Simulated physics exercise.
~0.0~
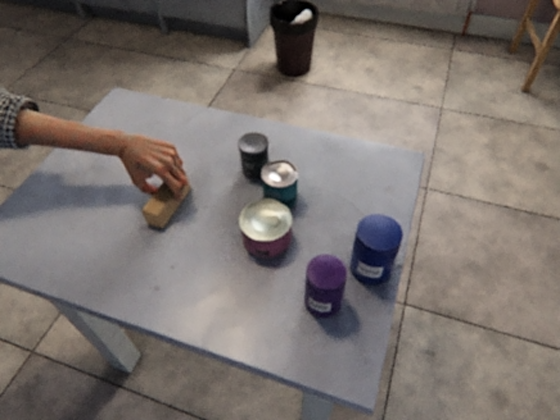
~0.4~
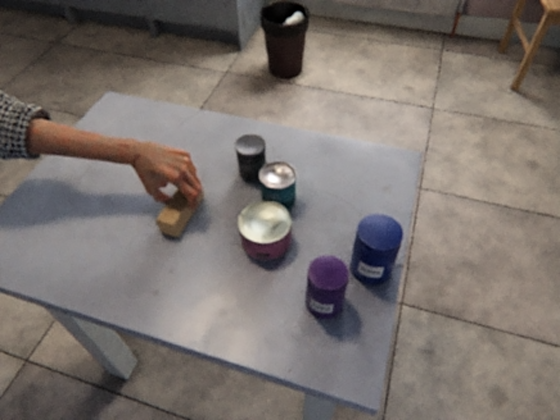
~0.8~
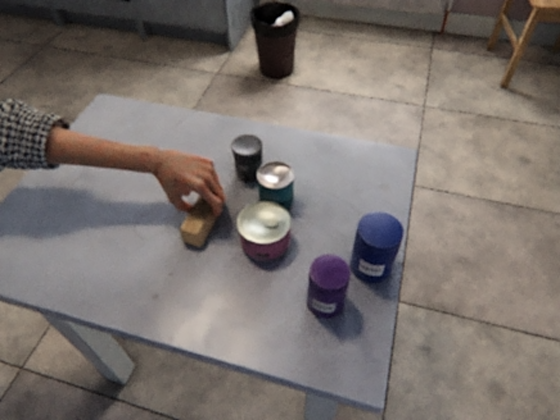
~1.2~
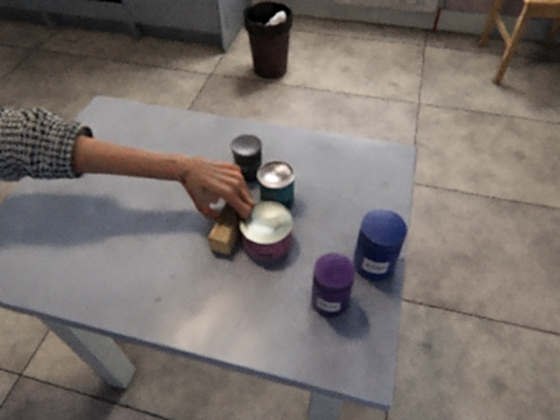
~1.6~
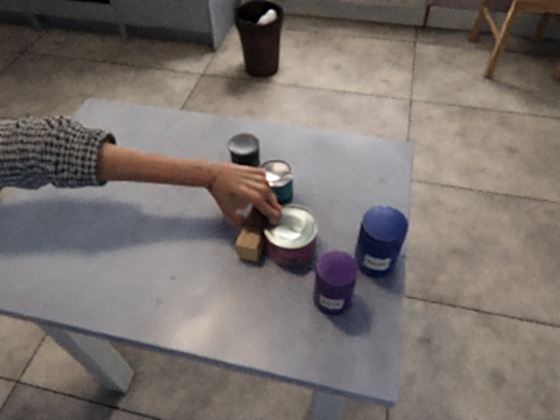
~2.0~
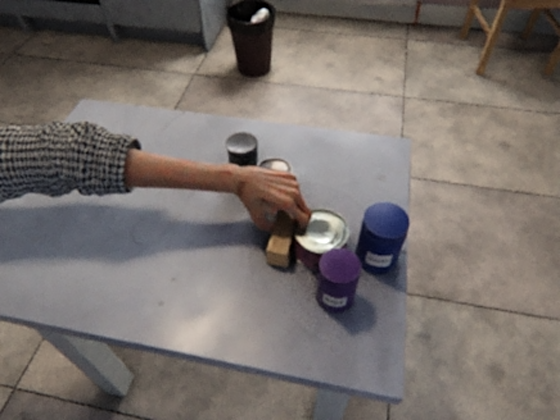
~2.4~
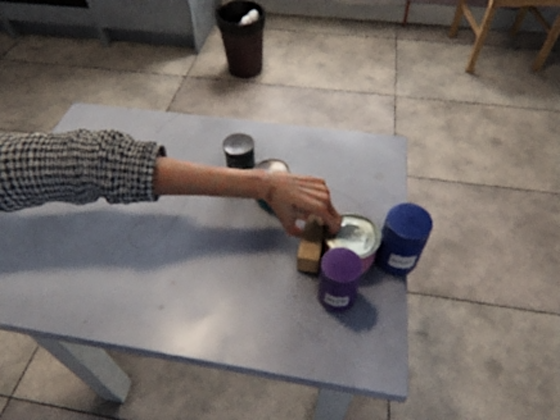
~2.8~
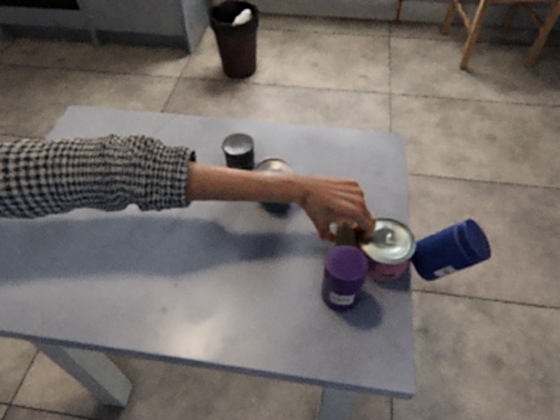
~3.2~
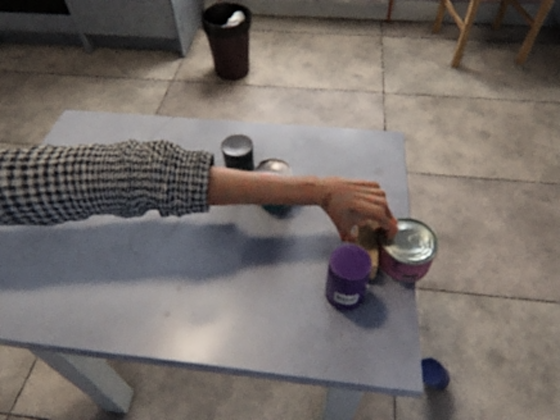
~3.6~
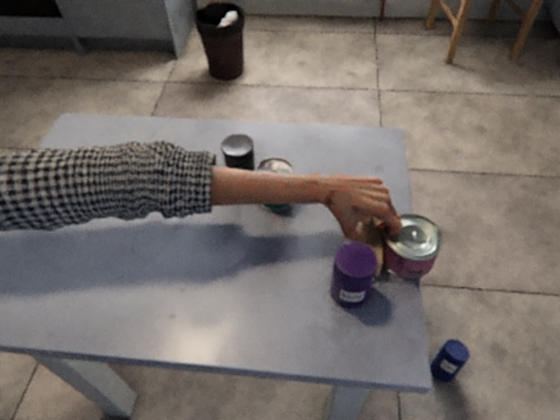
A hand in a checkered sleeve reaches from the left across a pale blue-grey table, seen from above in a grey-tiled room with a dark bin and a wooden chair behind. It holds a small tan block beside a dark grey tin, a turquoise tin, a pink tub, a purple jar and a blue jar on the right. The hand slides the block rightward until it meets the pink tub and pushes it along. The tub nears the blue jar, which shifts, tips over the right edge and drops to the floor. The hand stops with the tub upright at the table's edge, the other three containers still standing.
